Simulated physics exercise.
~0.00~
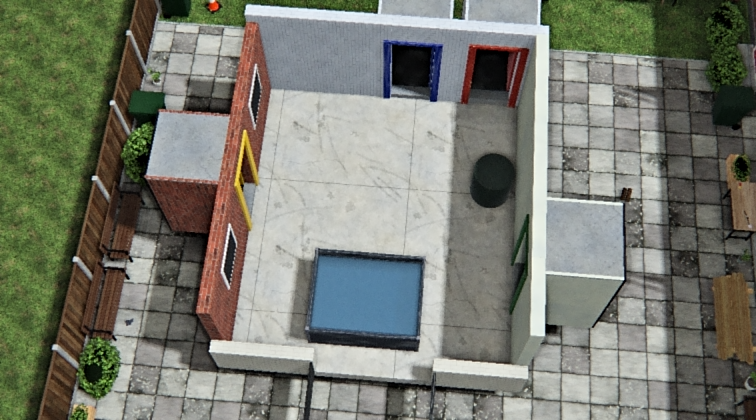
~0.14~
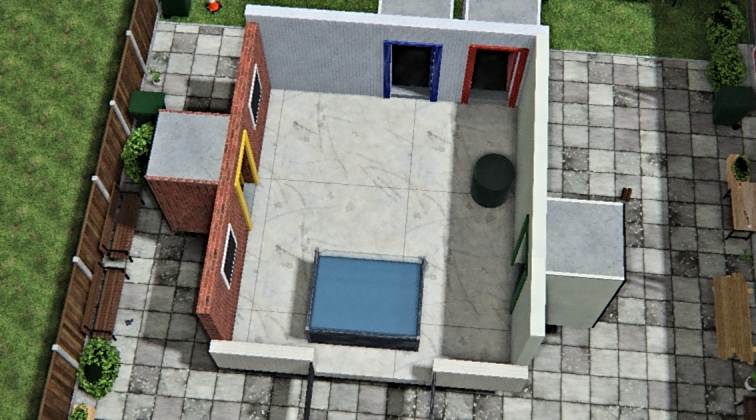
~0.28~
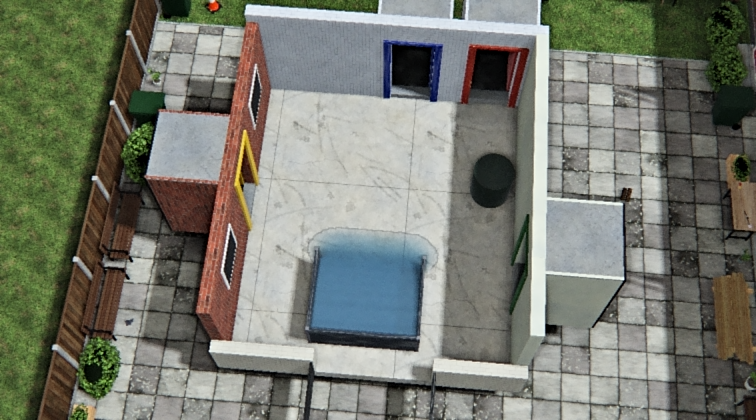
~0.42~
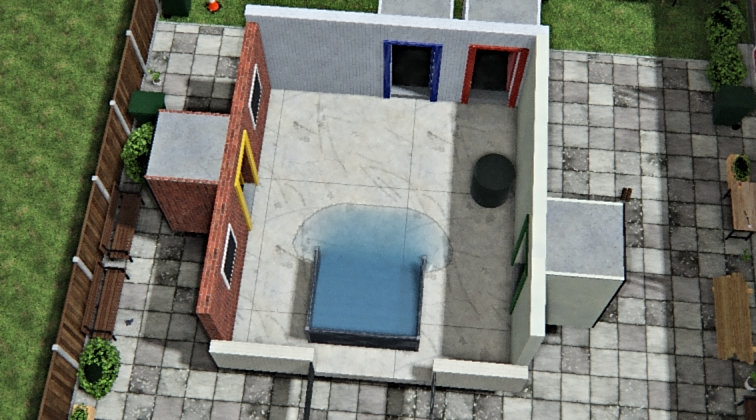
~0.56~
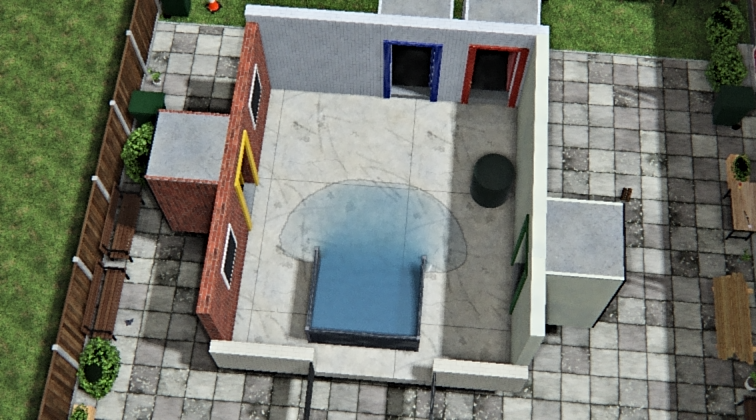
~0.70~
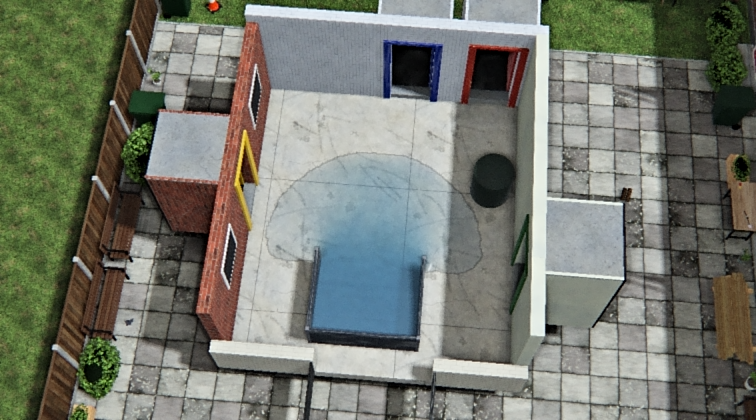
A blue water tank inside a roofless walled court lost its far side, and water poured out and fanned across the pale floor in a widening rounded sheet, still short of the blue door.
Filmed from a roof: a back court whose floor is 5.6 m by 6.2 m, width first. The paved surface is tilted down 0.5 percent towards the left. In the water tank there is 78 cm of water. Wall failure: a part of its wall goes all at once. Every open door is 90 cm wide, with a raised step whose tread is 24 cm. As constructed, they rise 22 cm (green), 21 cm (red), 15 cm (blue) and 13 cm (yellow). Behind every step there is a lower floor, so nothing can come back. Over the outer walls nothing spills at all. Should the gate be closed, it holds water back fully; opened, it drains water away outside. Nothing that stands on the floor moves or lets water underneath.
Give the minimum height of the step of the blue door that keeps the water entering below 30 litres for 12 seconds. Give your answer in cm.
Minimum height: About 26 cm.
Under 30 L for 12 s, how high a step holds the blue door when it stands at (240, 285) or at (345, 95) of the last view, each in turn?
Minimums: About 7.0 cm and 24 cm.
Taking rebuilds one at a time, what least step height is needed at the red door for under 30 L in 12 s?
Door red, min height approx. 17 cm.
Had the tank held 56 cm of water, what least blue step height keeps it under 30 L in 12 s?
You'd need a step of close to 17 cm.
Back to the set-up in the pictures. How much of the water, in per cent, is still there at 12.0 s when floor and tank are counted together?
Remaining share: Around 86 %.
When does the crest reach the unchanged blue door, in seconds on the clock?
I'd say near 2.0 seconds.
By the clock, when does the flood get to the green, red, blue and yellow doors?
Green = 3.0 s, red = 1.6 s, blue = 1.1 s, yellow = 1.0 s.
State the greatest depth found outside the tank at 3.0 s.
32 cm.
After 1.4 s water covers 60 % of the floor, deepest (34 cm) near (374, 98); 6 cm at the blue door, 13 litres in over its 15 cm step.
After 3.0 s water covers 65 % of the floor, deepest (32 cm) near (271, 91); 22 cm at the blue door, 145 litres in over its 15 cm step.
After 12.0 s water covers 100 % of the floor, deepest (14 cm) near (231, 352); 4 cm at the blue door, 163 litres in over its 15 cm step.
At the blue door as built, the water arrived by 1.1 s and peaked near 33 cm at 2.0 s.
With a step of 22.5 cm, 55 litres would have come in within the 12 s; with 30 cm, 9 litres. So under 30 litres takes about 26 cm.
